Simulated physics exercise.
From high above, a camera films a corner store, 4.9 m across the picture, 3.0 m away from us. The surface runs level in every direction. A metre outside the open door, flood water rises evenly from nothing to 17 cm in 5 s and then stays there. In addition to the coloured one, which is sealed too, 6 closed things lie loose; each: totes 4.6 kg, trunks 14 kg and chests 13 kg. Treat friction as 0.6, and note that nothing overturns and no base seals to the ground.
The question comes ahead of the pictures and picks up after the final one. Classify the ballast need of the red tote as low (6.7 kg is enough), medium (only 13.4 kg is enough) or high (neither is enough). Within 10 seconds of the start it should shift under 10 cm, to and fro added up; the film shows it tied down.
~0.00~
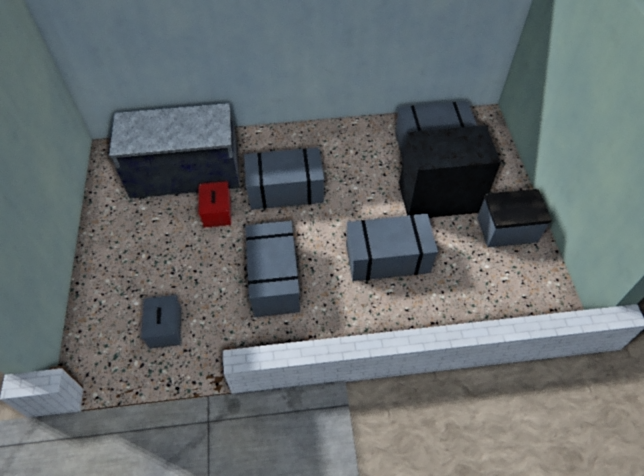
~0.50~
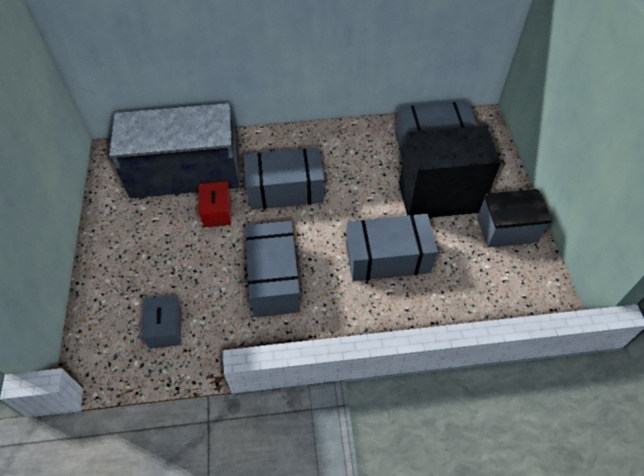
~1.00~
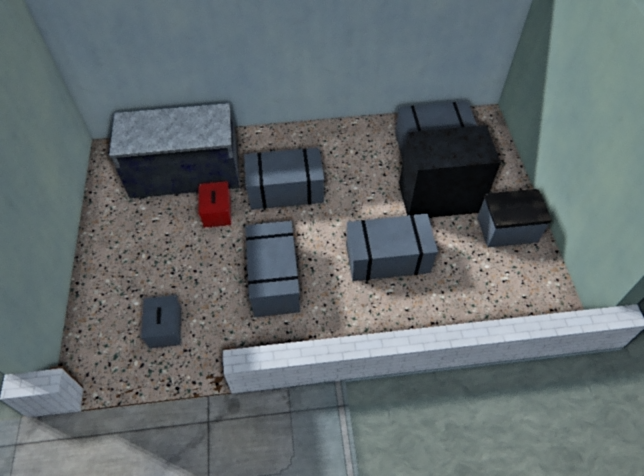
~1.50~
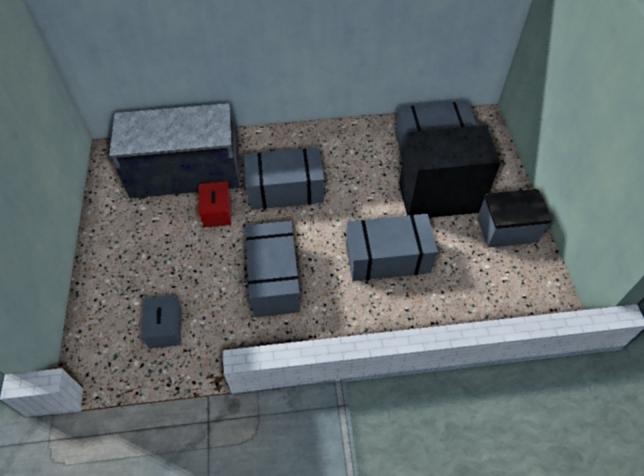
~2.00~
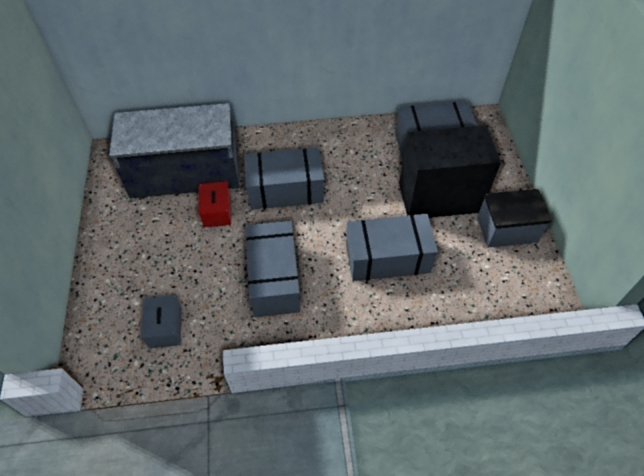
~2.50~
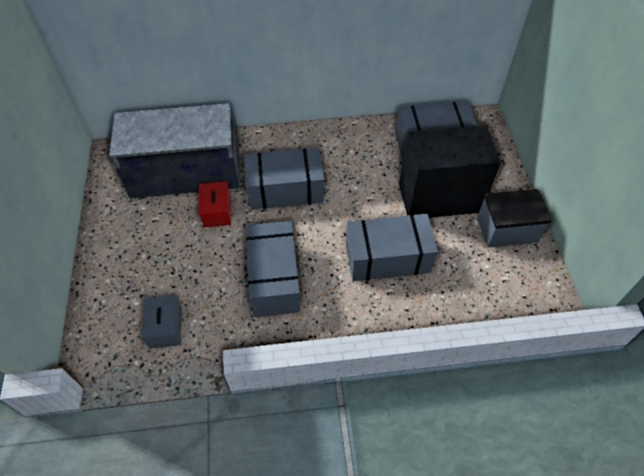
High.
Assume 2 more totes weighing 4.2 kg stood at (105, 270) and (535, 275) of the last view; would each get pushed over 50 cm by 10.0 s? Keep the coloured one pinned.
In order: Above the mark, within the mark.
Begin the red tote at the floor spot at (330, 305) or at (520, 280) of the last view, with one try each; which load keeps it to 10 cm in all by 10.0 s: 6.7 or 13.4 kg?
First try, the lighter option suffices; second try, the lighter option suffices.
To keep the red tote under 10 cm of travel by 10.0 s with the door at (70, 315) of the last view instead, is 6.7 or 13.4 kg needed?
In that case only the heavier option works.
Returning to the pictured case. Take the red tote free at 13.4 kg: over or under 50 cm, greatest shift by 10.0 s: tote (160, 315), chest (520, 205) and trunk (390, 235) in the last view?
Well, that's beyond half a metre, below half a metre, and below half a metre.
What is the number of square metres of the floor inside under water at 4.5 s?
Roughly 3.0 m2.
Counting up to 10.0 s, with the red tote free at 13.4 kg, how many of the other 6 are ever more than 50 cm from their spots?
Count: 2.
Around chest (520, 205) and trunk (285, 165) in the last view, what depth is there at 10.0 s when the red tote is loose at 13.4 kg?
Some 1 cm at the first, some 5 cm at the second.
After 3.5 s the red tote would be 0 cm from its start with 6.7 kg and 0 cm from its start with 13.4 kg; 0 cm of water round it then.
After 4.5 s the red tote would be 0 cm from its start with 6.7 kg and 0 cm from its start with 13.4 kg; 1 cm of water round it then.
After 7.0 s the red tote would be 31 cm from its start with 6.7 kg and 5 cm from its start with 13.4 kg; 11 cm of water round it then.
After 10.0 s the red tote would be 181 cm from its start with 6.7 kg and 83 cm from its start with 13.4 kg; 6 cm of water round it then.
